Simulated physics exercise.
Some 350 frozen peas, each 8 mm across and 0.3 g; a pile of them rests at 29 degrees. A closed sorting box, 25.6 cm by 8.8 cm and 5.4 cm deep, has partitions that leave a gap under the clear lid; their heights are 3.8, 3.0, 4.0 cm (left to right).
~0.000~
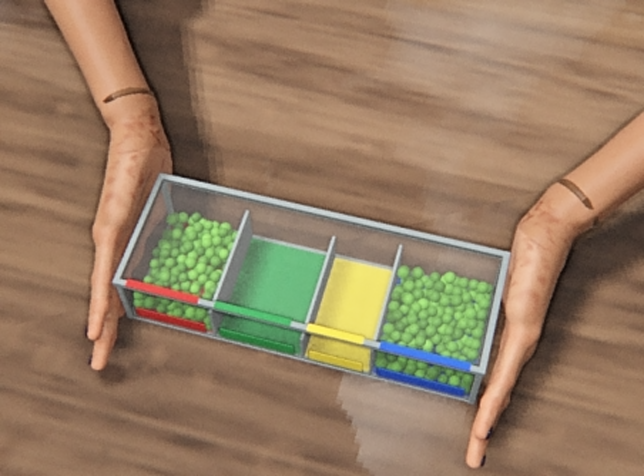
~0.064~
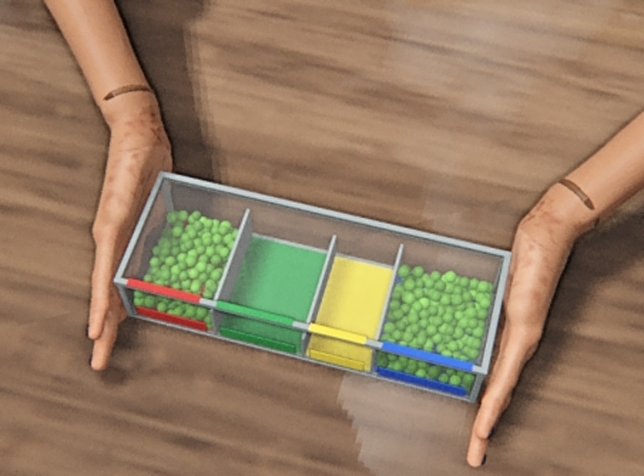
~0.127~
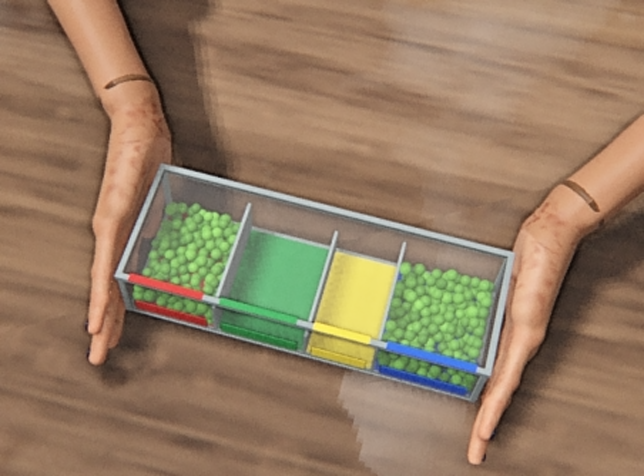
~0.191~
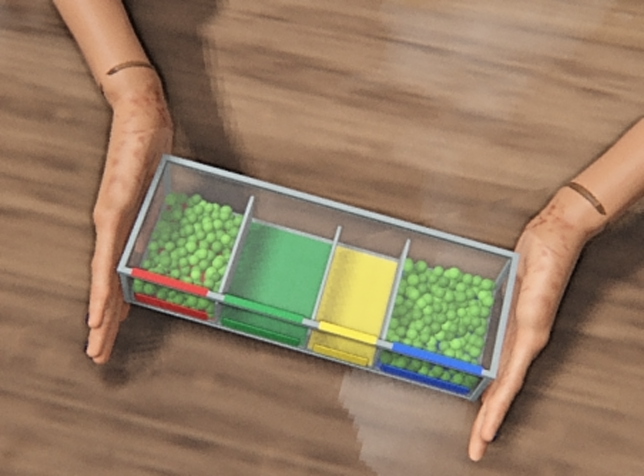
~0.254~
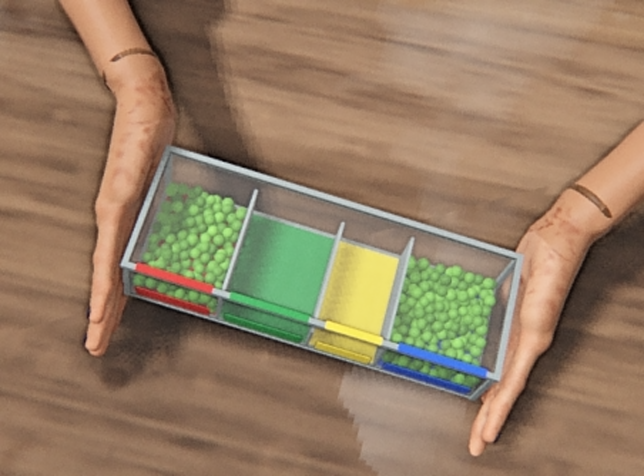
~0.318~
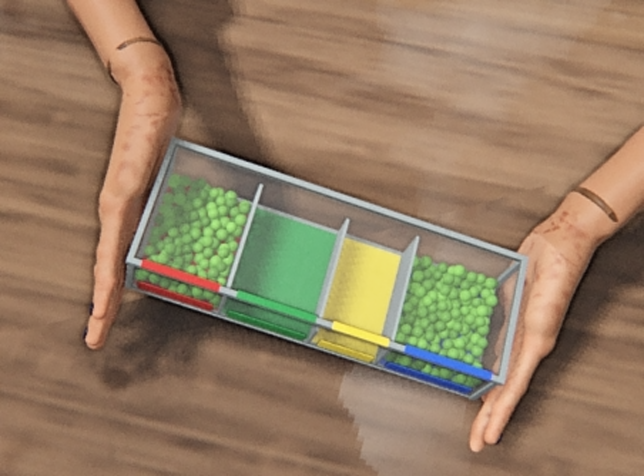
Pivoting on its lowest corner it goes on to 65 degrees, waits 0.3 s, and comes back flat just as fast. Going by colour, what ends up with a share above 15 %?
Red compartment: Above; blue compartment: Above; green compartment: Below; yellow compartment: Below.
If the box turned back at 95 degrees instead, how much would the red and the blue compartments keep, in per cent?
In that case red 30, blue 65.
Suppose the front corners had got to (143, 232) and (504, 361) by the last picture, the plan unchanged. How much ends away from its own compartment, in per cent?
It would be near 0 per cent.
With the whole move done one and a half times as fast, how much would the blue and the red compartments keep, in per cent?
Then: Blue 55; red 40.
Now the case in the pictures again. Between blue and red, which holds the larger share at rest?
It is the blue one.
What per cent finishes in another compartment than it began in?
Roughly 0 per cent.
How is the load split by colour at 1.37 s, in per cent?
Red 45, blue 55, green 0, yellow 0.
Then, at 1.37 s, tilt 65 degrees; red 45 %, blue 55 %.
Then, at 2.07 s, tilt 32 degrees; red 45 %, blue 55 %.
Then, at 2.80 s, tilt 0 degrees; red 45 %, blue 55 %.
At rest (3.5 s), red 45 %, blue 55 %, green 0 %, yellow 0 %.
